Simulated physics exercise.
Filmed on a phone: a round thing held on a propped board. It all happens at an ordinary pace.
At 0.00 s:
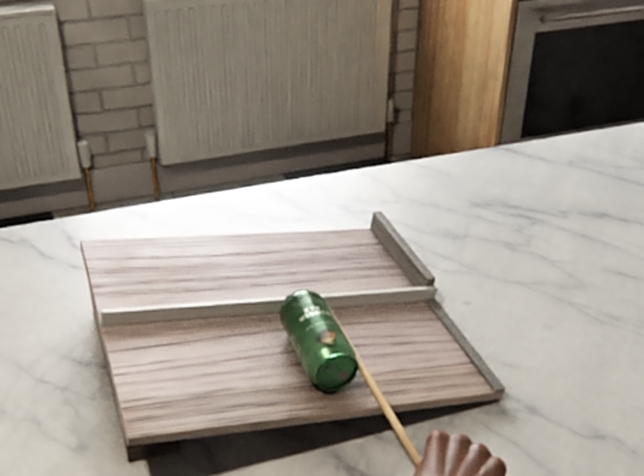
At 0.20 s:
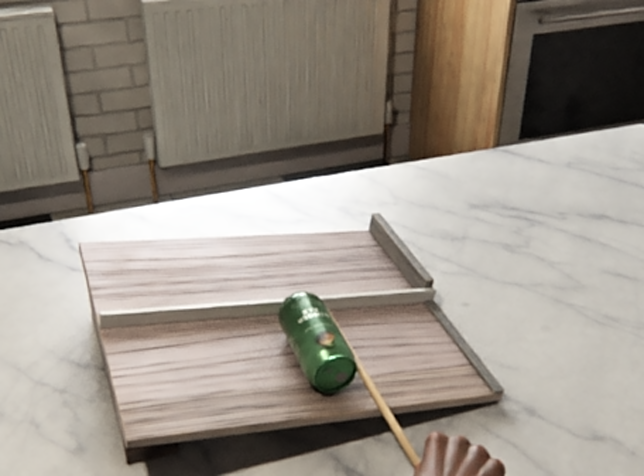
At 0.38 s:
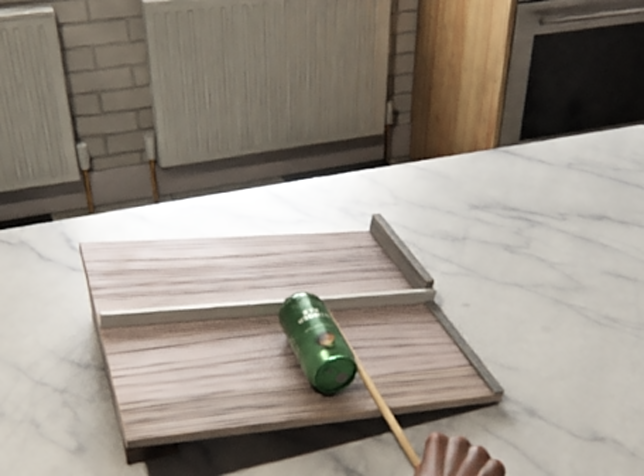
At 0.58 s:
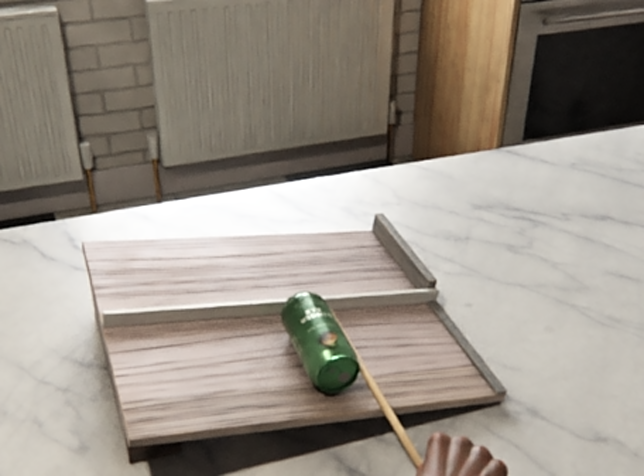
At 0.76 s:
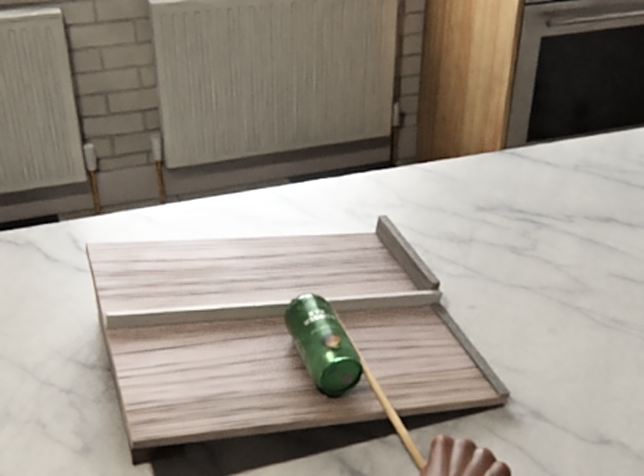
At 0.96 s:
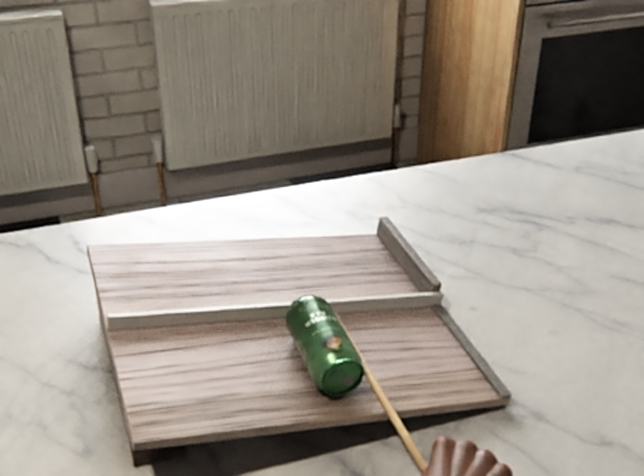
A hand holding a thin wooden stick against a green can on a propped wood-grain board, with almost nothing moving.
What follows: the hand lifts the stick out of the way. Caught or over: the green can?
Outcome: The green can goes over the end.
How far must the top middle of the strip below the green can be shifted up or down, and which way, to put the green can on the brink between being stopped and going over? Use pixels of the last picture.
A shift of 8 pixels, going up.
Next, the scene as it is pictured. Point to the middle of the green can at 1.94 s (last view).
At about (571, 318).
Around 1.50 s, green can rolling on the board near (415, 336).
Around 1.94 s, green can off the board near (570, 319).
Around 2.30 s, green can off the board.
Finally (2.6 s), the green can rolls off the board.
